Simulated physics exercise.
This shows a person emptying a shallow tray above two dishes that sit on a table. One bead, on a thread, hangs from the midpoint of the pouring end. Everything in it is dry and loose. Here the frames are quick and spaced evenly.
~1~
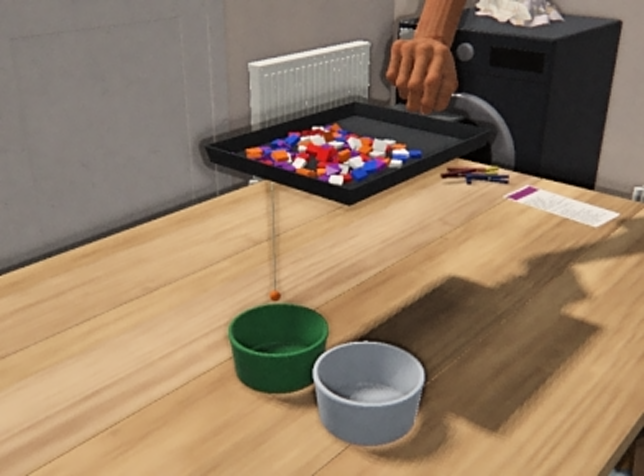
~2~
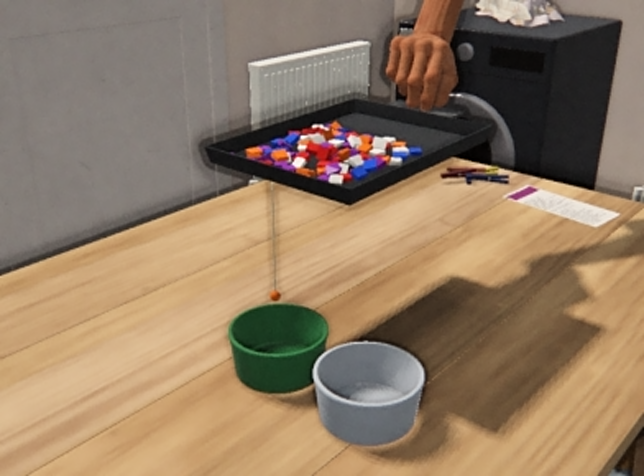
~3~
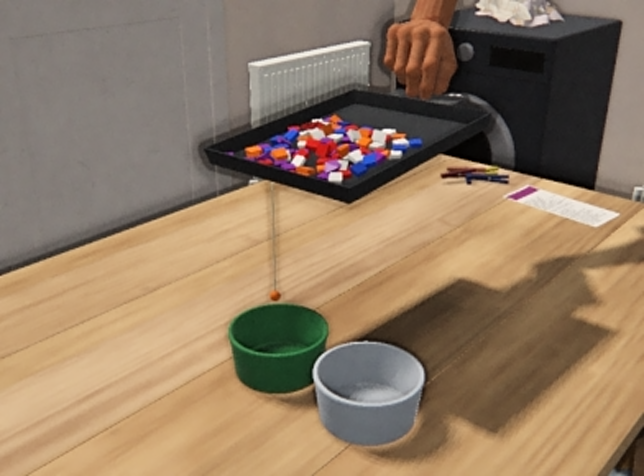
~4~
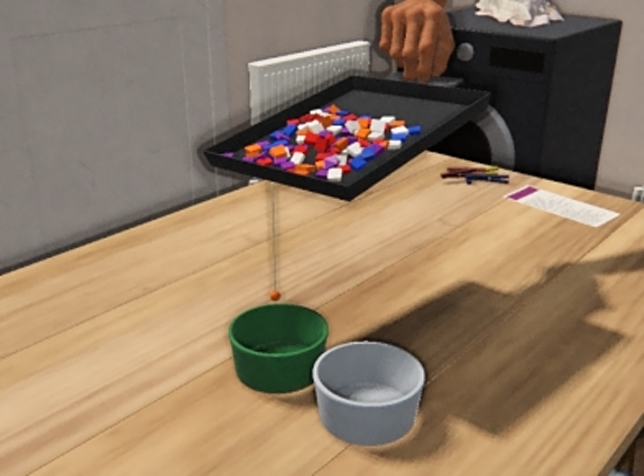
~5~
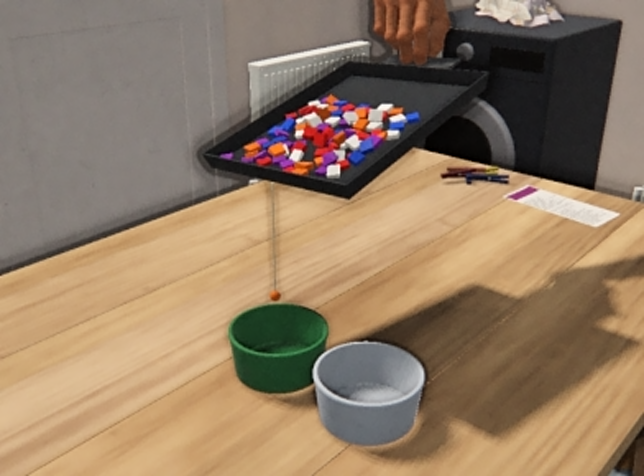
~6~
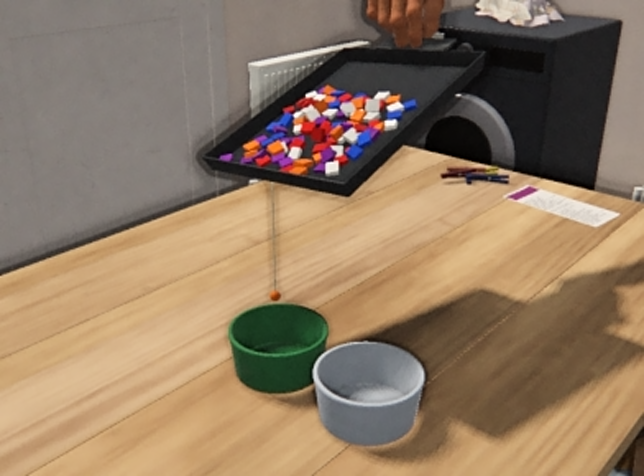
A hand steadily raising the far end of a black tray of colourful tiles above green and grey dishes, its left corner dipping.
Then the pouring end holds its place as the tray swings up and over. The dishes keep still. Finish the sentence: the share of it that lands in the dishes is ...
... below one half.
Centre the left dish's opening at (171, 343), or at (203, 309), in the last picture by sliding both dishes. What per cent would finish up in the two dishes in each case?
0 and 70 in a hundred.
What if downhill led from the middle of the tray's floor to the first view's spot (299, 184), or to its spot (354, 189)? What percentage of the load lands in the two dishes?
I'd put it at some 60 % and then some 40 %.
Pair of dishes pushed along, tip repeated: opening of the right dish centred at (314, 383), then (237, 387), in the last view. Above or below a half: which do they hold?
The first place gets a lesser share, the second a lesser share.
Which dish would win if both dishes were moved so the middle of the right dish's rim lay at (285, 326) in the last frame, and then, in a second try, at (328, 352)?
In the first position the left of the two, in the second the left of the two.
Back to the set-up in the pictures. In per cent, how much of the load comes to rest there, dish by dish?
Per hundred pieces: Left dish roughly 10, right dish roughly 0.
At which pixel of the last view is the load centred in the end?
Around (196, 342).
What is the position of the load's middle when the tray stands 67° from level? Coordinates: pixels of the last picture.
Somewhere near pixel (258, 146).
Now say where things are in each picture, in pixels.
In the first picture, corners of the pouring end at (210, 145) and (350, 187), level; middle of the load at (331, 153), mosaic tiles; left dish at (244, 365); right dish at (335, 414); bead on its thread at (275, 296).
In the second picture, corners of the pouring end at (210, 146) and (350, 187), level; middle of the load at (331, 151).
In the third picture, corners of the pouring end at (209, 147) and (349, 185), tipped barely, lowest at the left corner; middle of the load at (330, 147).
In the fourth picture, corners of the pouring end at (208, 150) and (347, 184), tipped a little, lowest at the left corner; middle of the load at (329, 140).
In the fifth picture, corners of the pouring end at (207, 152) and (345, 182), tipped clearly, lowest at the left corner; middle of the load at (328, 134).
In the sixth picture, corners of the pouring end at (207, 155) and (343, 180), tipped clearly, lowest at the left corner; middle of the load at (326, 127); left dish at (244, 365); right dish at (335, 414).
Soon, tray tipped steeply; nearly all on the tray; a stray few in the air.
A while on, tray tipped past a quarter turn; a small part on the tray; a small part in the left dish; about half outside both; about a third in the air.
Towards the end, tray tipped past a quarter turn; a small part in the left dish; most outside both.
Finally, tray tipped past a quarter turn; none in the right dish; a small part in the left dish; most outside both.
